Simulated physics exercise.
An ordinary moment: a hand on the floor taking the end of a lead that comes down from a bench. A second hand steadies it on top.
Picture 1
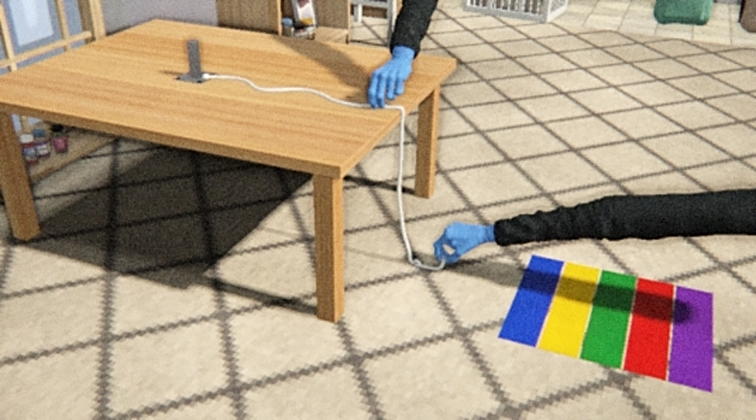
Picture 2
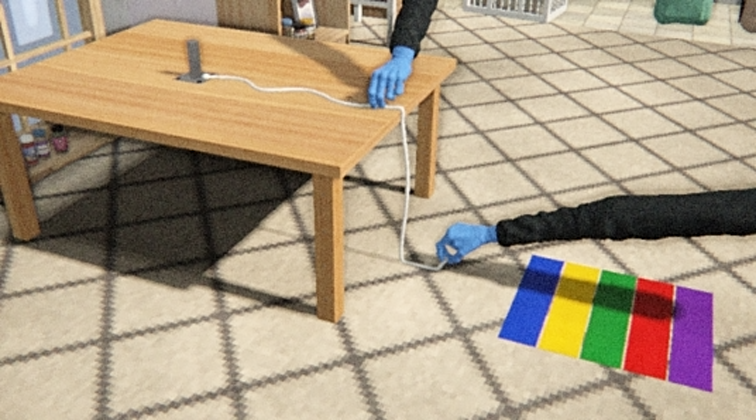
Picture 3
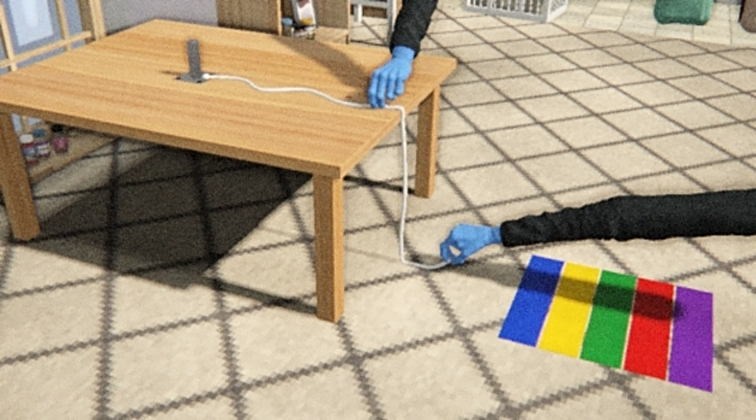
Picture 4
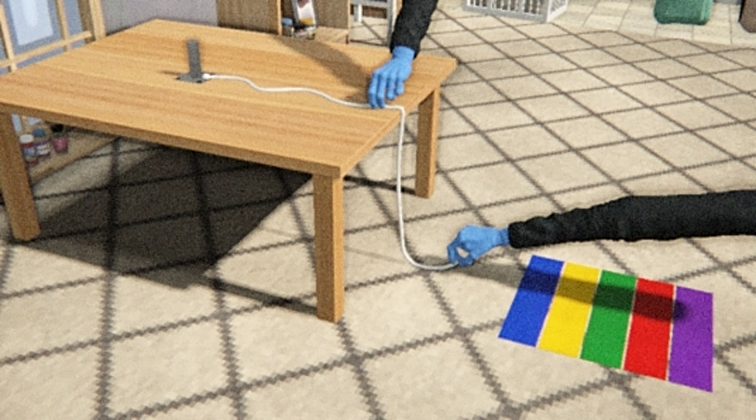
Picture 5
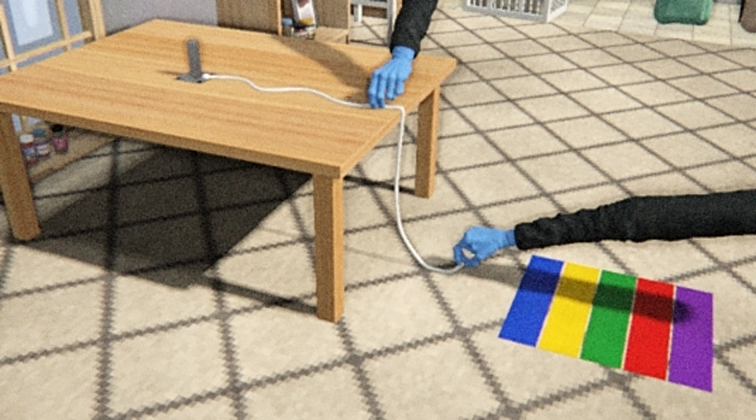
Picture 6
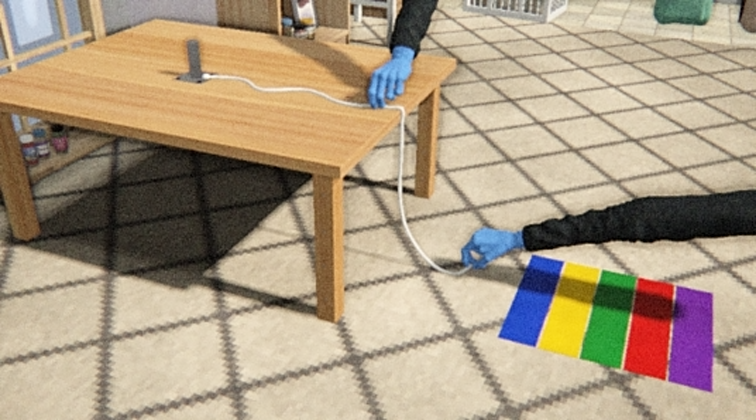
Blue-gloved hand near the floor drawing the end of a white lead slowly right, another gloved hand resting on the wooden table.
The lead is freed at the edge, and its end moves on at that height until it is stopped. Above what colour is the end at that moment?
The end stops over the yellow strip.
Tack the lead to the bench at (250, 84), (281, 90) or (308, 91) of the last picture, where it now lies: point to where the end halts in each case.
About (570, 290), (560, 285) and (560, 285).
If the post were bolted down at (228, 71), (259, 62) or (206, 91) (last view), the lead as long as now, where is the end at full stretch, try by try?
The places are (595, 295), (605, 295) and (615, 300).
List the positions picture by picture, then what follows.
End (444, 259); blue (523, 325); yellow (563, 335); green (604, 345); red (647, 356); purple (691, 367), in the first picture.
End (446, 260); lead through (234, 79) (285, 90) (342, 103) (402, 125) (407, 190) (401, 251), in the second picture.
End (450, 260), in the third picture.
End (457, 262); lead through (234, 79) (285, 90) (342, 103) (402, 125) (399, 188) (404, 251), in the fourth picture.
End (463, 264), in the fifth picture.
End (471, 265); lead through (234, 79) (285, 90) (342, 103) (402, 125) (400, 188) (419, 250), in the sixth picture.
Early on, end near (516, 275); short of the strips.
Midway, end near (554, 284); over blue.
At the end of the slack, end near (576, 289); over yellow. It gets as far as the yellow strip.
